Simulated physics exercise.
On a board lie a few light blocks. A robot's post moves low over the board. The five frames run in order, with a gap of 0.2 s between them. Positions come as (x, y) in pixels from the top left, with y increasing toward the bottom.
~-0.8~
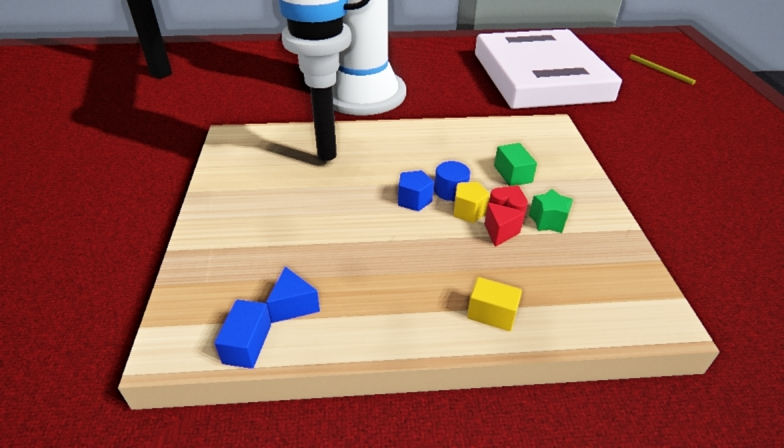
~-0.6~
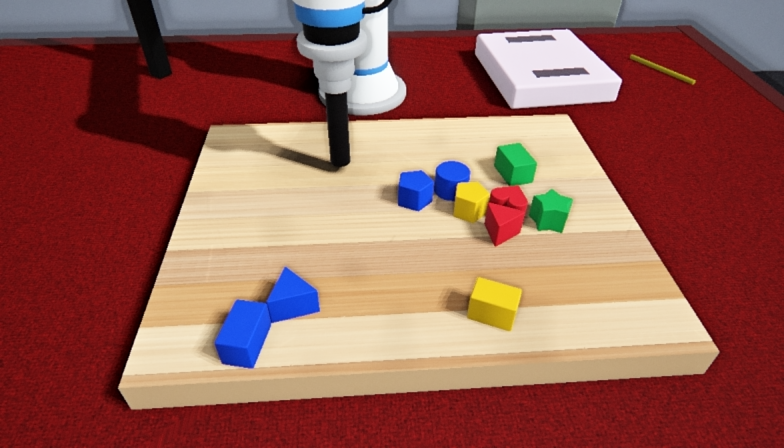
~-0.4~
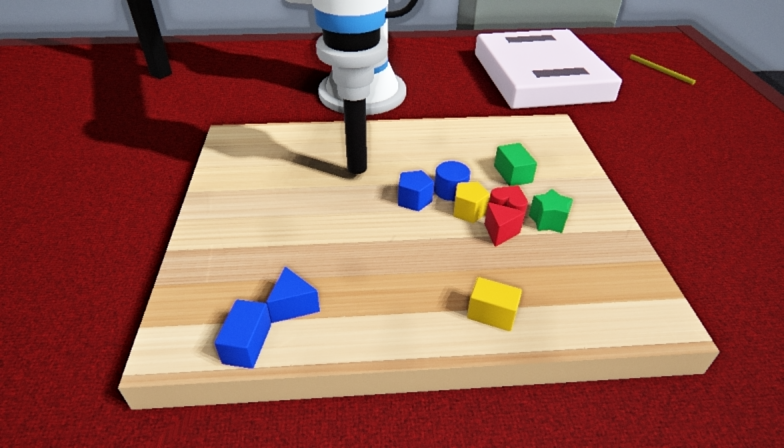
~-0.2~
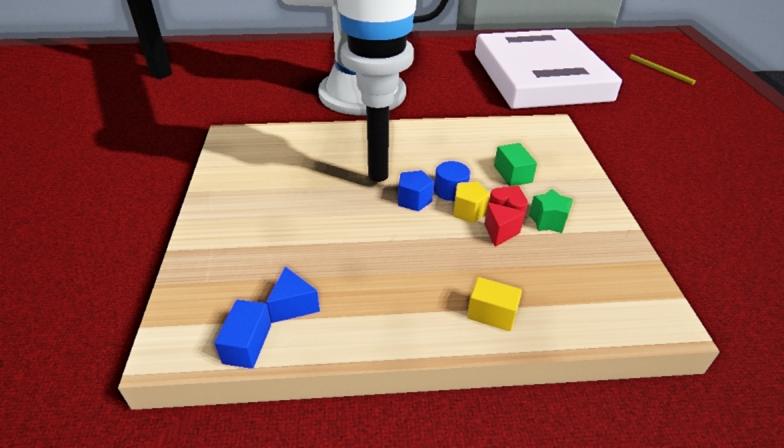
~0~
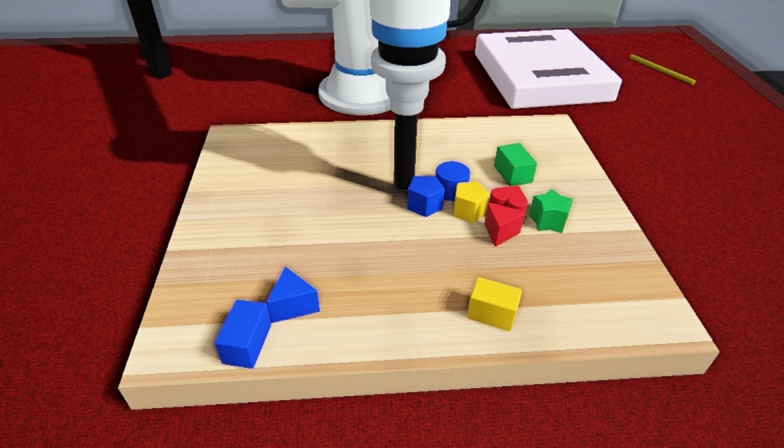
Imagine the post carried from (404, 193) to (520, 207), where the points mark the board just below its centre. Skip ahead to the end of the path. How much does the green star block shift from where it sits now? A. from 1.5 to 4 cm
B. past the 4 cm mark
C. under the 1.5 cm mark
The correct letter is C.
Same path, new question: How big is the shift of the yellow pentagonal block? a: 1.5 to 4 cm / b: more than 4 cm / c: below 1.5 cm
The one that fits is a, 1.5 to 4 cm.
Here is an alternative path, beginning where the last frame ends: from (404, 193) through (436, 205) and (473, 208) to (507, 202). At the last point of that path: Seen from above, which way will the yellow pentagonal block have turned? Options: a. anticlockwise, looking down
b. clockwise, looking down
The correct letter is a.
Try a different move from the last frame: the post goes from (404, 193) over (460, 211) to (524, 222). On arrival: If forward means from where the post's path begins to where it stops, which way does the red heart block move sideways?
My answer: Left.
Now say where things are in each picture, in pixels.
Tip of the post at (327, 156), middles of tops, blue pentagonal block at (415, 179), blue cylinder at (453, 170), yellow pentagonal block at (472, 191), red heart block at (511, 194), green star block at (554, 200), in the first picture.
Post at (340, 162), nothing pushed, in the second picture.
Post at (357, 169), nothing pushed, in the third picture.
Post at (378, 176), nothing pushed, in the fourth picture.
Post at (404, 184), blue pentagonal block at (426, 185), blue cylinder at (453, 170), yellow pentagonal block at (472, 191), red heart block at (511, 194), green star block at (554, 200), in the fifth picture.
On the path given first. One third of the way, post at (443, 189); blue pentagonal block at (444, 194), turned 70° clockwise; blue cylinder at (467, 169); yellow pentagonal block at (478, 194); red heart block at (516, 194).
Two thirds of the way, post at (482, 194); blue pentagonal block at (444, 194), turned 75° clockwise; blue cylinder at (487, 166); yellow pentagonal block at (483, 198), turned 15° clockwise; red heart block at (516, 194).
At the end, post at (522, 199); blue pentagonal block at (444, 194), turned 75° clockwise; blue cylinder at (487, 166); yellow pentagonal block at (483, 198), turned 15° clockwise; red heart block at (534, 202); green star block at (565, 202).
